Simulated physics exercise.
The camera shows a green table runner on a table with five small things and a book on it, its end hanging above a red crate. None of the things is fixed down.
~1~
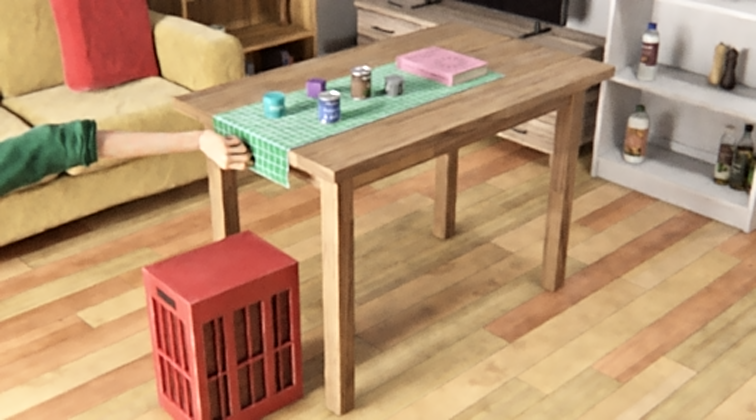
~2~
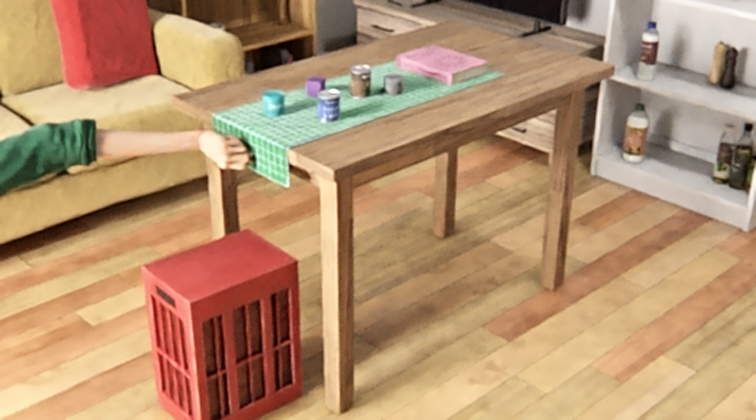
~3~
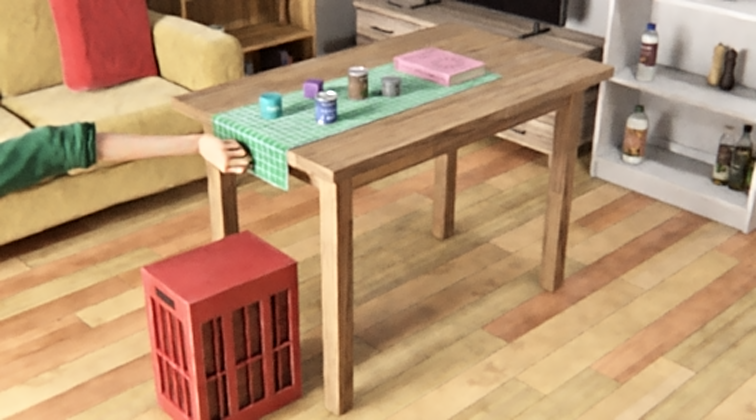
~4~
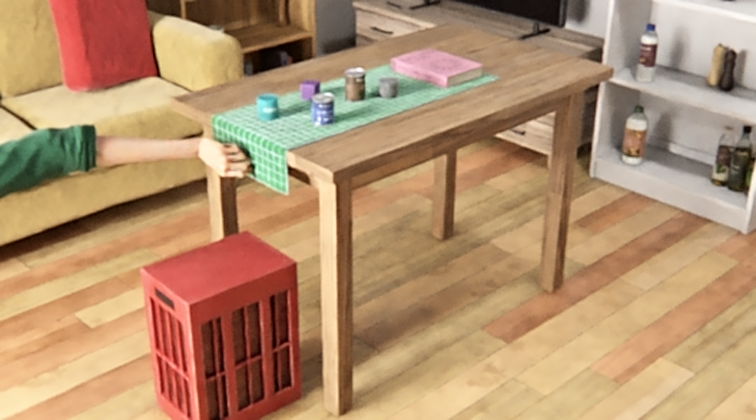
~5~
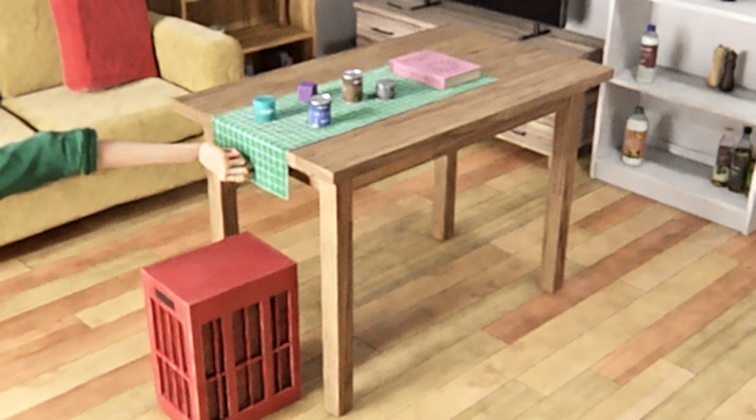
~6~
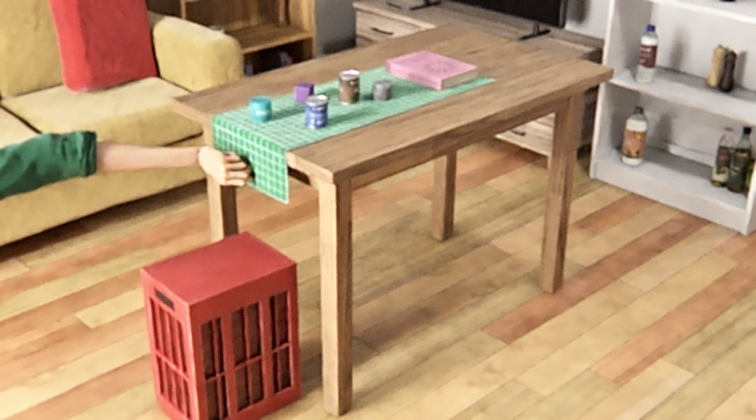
In a living room, a hand slowly pulls a green table runner, shifting the small items left.
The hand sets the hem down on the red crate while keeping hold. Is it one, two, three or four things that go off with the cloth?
Two end up below.
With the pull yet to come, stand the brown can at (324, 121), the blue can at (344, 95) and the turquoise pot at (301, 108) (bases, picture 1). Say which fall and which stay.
The brown can is carried off, the blue can keeps its place on top, the turquoise pot drops off.
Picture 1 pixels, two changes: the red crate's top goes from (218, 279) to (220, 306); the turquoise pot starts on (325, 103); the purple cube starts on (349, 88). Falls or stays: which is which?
In the end the turquoise pot is no longer on top and the purple cube is still on top.
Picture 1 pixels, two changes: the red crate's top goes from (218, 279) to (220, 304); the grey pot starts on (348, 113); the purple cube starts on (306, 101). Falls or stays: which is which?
The grey pot is lost, the purple cube is lost.
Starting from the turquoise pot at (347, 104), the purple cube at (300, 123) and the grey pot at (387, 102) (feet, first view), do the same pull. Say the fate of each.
I reckon the turquoise pot hangs on, the purple cube takes a fall and the grey pot hangs on.
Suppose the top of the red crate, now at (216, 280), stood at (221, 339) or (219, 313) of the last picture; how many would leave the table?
We'd see 4, then 3.
Soon after, hem near (250, 206); all still up.
Then, hem near (251, 234); turquoise pot gone.
Further on, hem on the crate; turquoise pot and blue can gone.
At rest, hem on the crate; turquoise pot and blue can gone. Over the edge go two.
